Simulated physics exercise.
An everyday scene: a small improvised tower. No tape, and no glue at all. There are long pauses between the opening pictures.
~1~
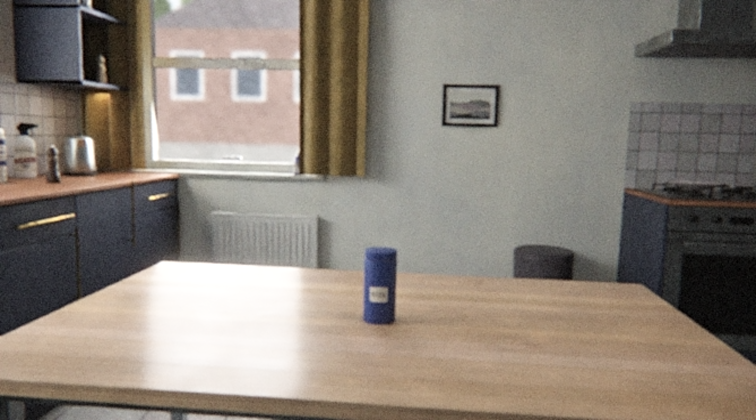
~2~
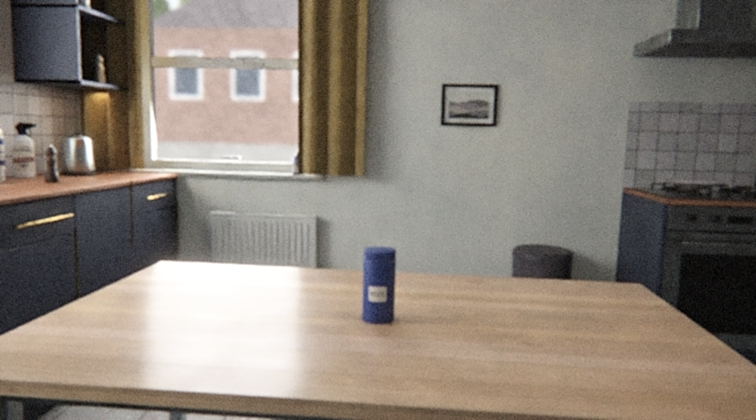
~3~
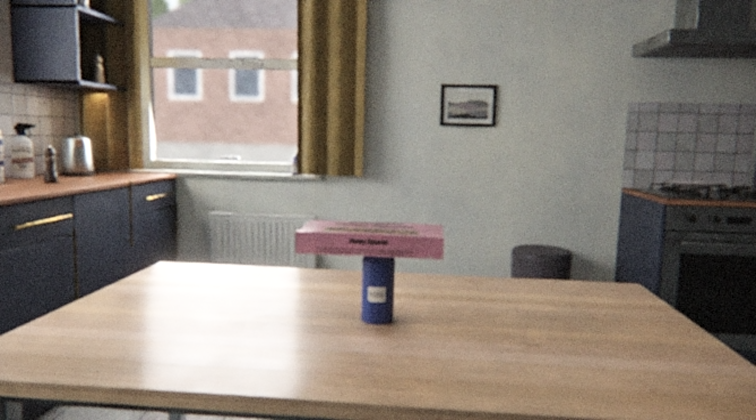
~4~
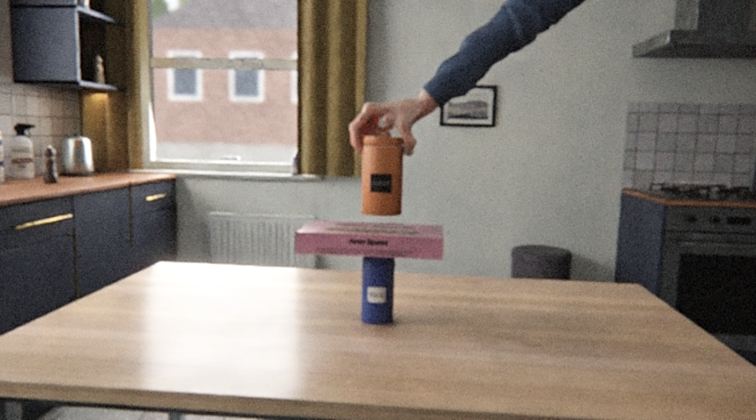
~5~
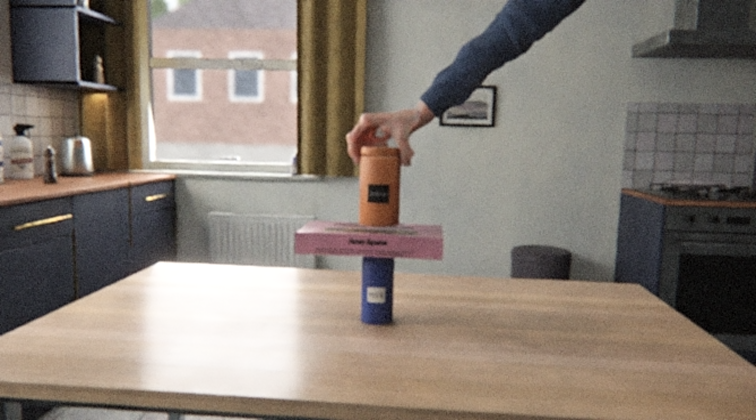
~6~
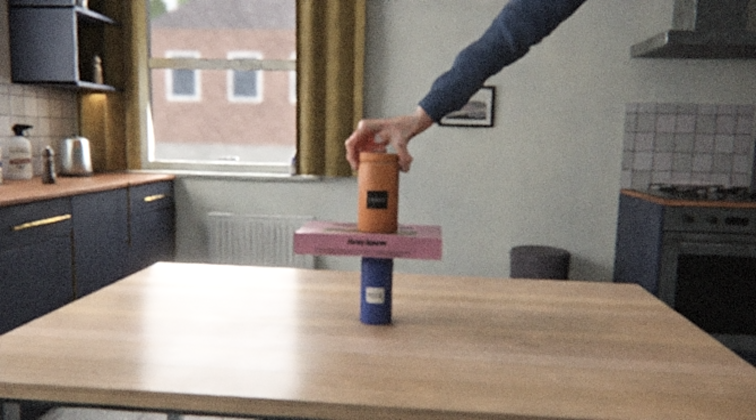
In the video, a blue canister stands on a wooden kitchen table, then a pink packet appears lying across its top. A hand reaches in from the right and lowers an orange jar onto the packet, keeping hold of it.
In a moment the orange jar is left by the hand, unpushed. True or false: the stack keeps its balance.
True.
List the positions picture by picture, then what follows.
In the first picture, the last thing is not in view yet.
In the second picture, the last thing is not in view yet.
In the third picture, the last thing is not in view yet; pink packet (373, 238).
The fourth picture shows coming down; orange jar (383, 176); pink packet (373, 239).
The fifth picture shows coming down; orange jar (380, 186); pink packet (372, 239).
The sixth picture shows in place under the hand; orange jar (379, 192); pink packet (371, 239).
Then, 0.60 s later than the last frame, all is still.
Then, 1.30 s later than the last frame, orange jar resting near (379, 192).
When it is over, all 3 as before. End places, in pixels of the last picture, orange jar near (379, 192). The stack keeps its balance.
